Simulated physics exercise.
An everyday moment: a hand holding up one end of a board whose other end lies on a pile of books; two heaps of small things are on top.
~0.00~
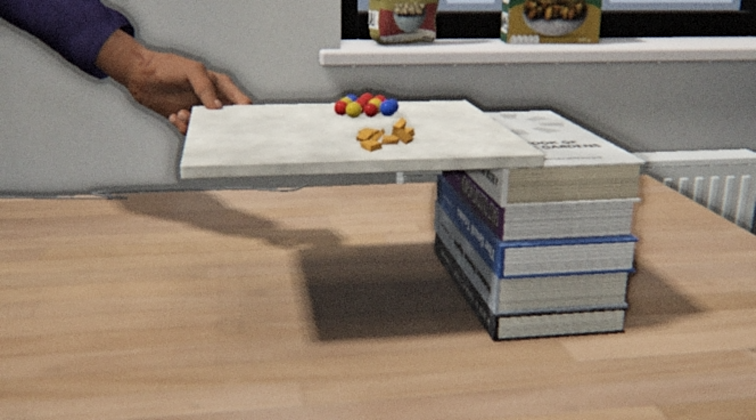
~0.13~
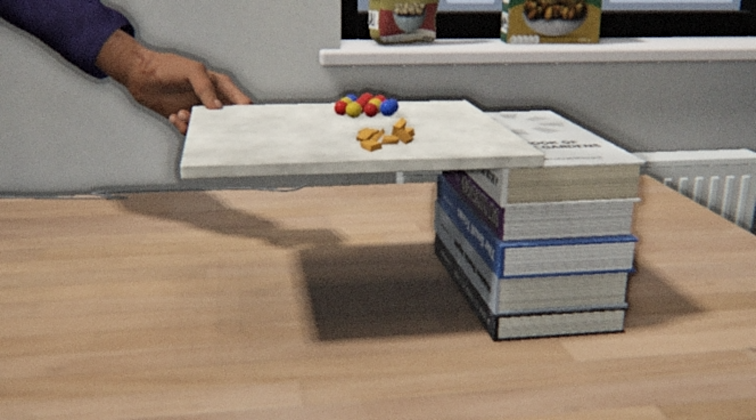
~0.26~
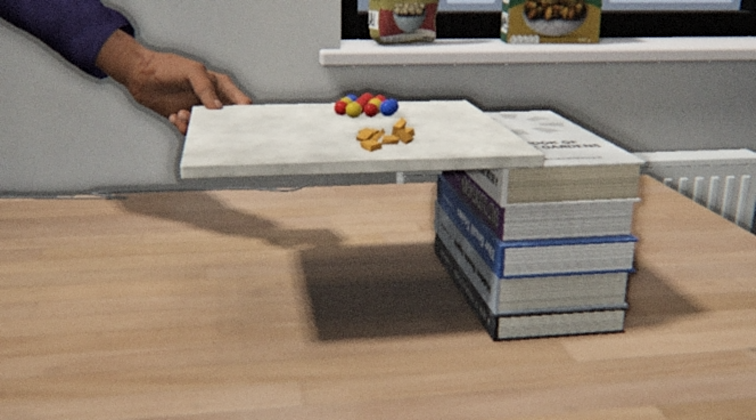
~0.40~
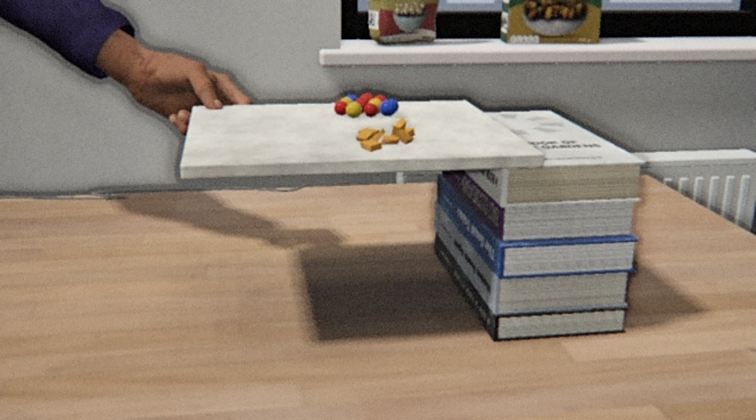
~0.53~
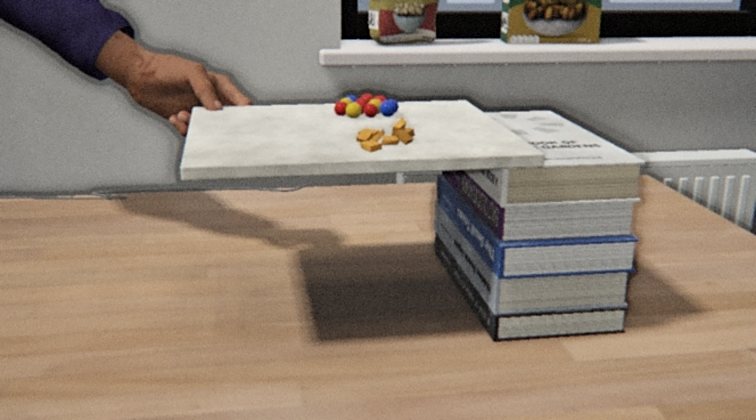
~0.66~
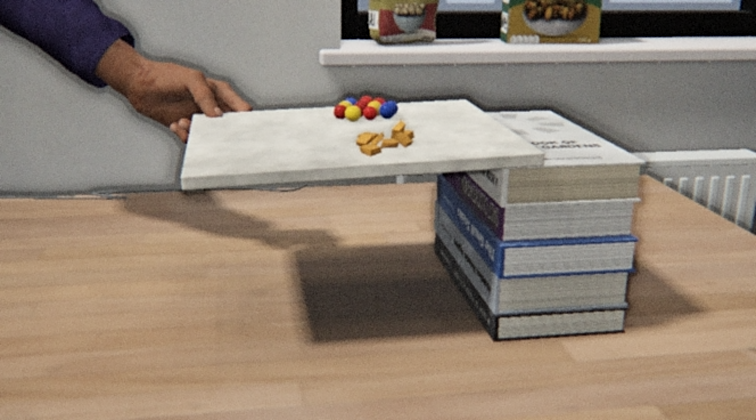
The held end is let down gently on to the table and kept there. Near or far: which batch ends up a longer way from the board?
The far one outruns the other.
Around 1.17 s, board sloping at 17°; near batch all still on the board; far batch all still on the board.
Around 1.71 s, board sloping at 33°; near batch all still on the board; far batch mostly one to two board lengths out.
Around 2.35 s, board resting at 38°; near batch mostly at the foot of the board; far batch mostly more than two board lengths out, a small part gone off the table.
Finally (3.8 s), board resting at 38°; near batch mostly at the foot of the board; far batch mostly more than two board lengths out, about two thirds gone off the table; the far batch has gone farther.
